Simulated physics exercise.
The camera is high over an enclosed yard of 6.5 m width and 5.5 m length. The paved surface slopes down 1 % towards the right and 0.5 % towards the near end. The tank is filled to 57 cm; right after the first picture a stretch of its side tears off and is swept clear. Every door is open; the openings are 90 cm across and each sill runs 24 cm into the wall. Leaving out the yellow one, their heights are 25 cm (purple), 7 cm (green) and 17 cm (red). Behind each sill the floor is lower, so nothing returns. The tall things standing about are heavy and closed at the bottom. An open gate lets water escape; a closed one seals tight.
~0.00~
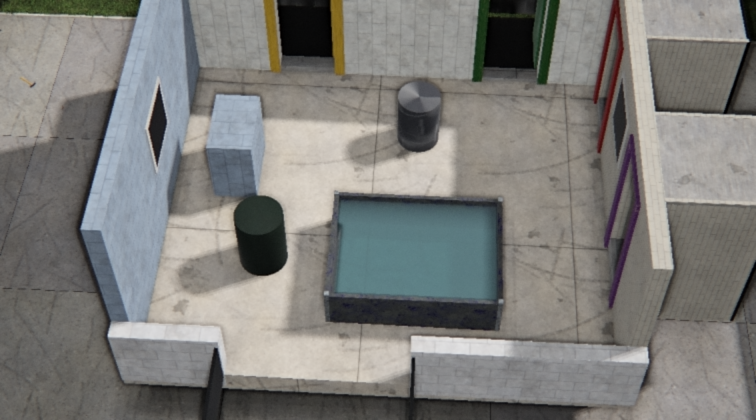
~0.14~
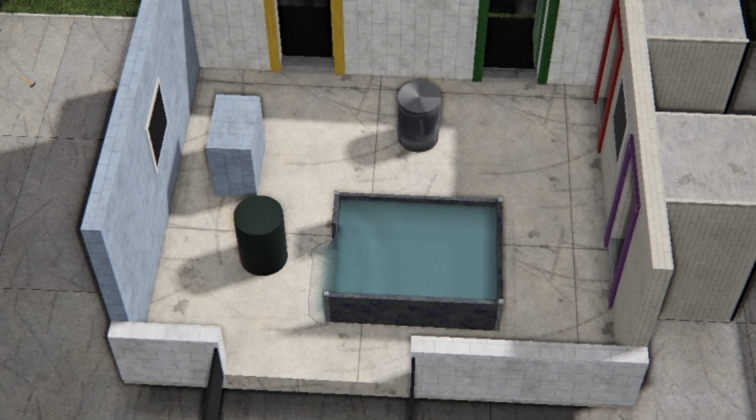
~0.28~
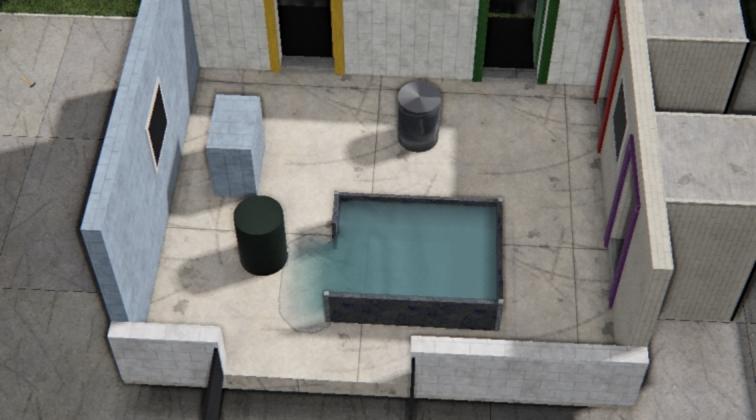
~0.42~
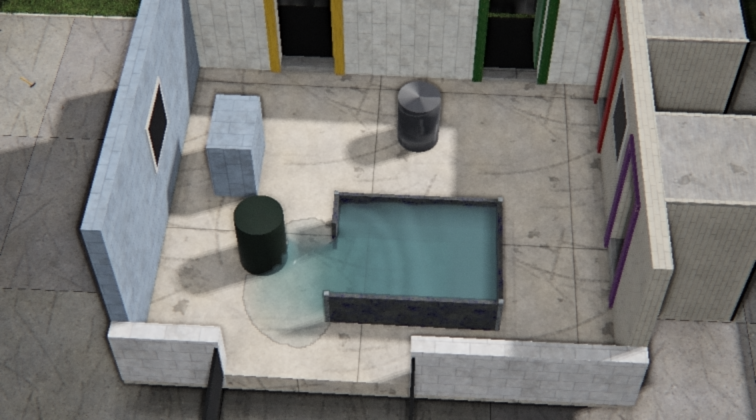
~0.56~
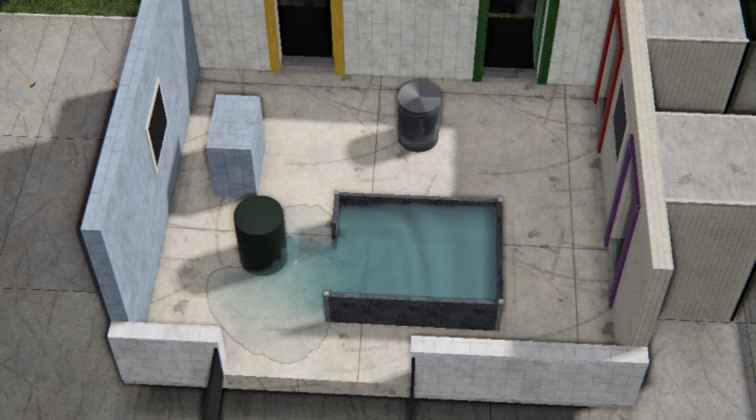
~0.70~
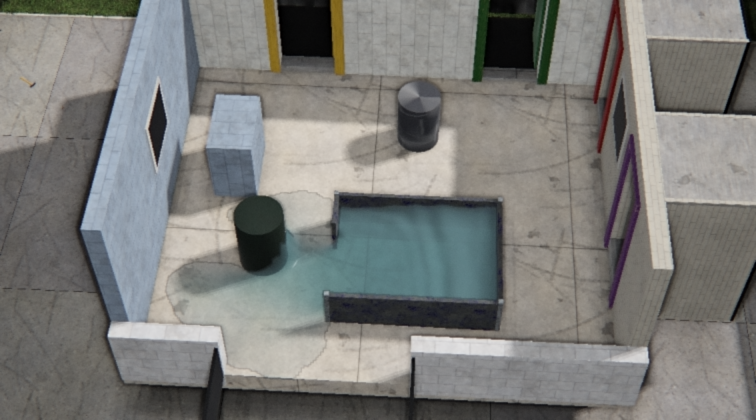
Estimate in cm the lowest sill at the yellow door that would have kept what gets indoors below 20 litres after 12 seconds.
It would have to be roughly 7.5 cm high.
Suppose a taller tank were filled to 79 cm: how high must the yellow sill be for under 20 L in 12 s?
About 13.0 cm.
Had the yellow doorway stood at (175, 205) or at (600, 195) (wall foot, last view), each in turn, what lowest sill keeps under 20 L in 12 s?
Roughly 5.5 and 6.0 cm.
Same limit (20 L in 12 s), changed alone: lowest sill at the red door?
Roughly 6.5 cm at red.
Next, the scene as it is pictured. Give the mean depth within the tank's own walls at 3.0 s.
Some 24 cm.
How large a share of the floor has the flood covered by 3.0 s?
About 40 per cent.
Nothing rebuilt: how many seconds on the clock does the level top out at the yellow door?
Near 4.5 s.
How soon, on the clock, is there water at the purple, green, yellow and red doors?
Purple 8.5 s, green 4.5 s, yellow 2.4 s, red 6.5 s.
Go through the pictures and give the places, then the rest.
Still water, 57 cm deep, in the tank at (416, 249); the yellow door at (305, 27) is dry, in the first frame.
Water pours out at (333, 277) and has run 0.3 m, to (314, 304); about 5 cm deep outside, 57 cm at the back, in the second frame.
The gap is at (333, 277), the front 0.7 m out at (285, 295); the back of the tank holds 57 cm, in the third frame.
The gap is at (333, 278), the front 1.2 m out at (250, 301); the back of the tank holds 57 cm, in the fourth frame.
Water pours out at (333, 278) and has run 1.7 m, to (213, 292); about 6 cm deep outside, 57 cm at the back, in the fifth frame.
Water pours out at (333, 278) and has run 2.2 m, to (174, 297); about 5 cm deep outside, 56 cm at the back; the yellow door at (305, 27), 4.2 m from the gap, is still 2.8 m from the nearest water, in the sixth frame.
After 1.4 s water covers 20 % of the floor, deepest (55 cm) near (141, 354); it has not reached the yellow door.
After 3.0 s water covers 40 % of the floor, deepest (28 cm) near (141, 354); 11 cm at the yellow door, 0 litres in over its 12 cm sill.
After 12.0 s water covers 90 % of the floor, deepest (11 cm) near (617, 380); 3 cm at the yellow door, 0 litres in over its 12 cm sill.
At the yellow door as built, the water arrived by 2.4 s and peaked near 12 cm at 4.6 s.
With a sill of 6.5 cm, 30 litres would have come in within the 12 s; with 9 cm, 9 litres. So under 20 litres takes about 7.5 cm.
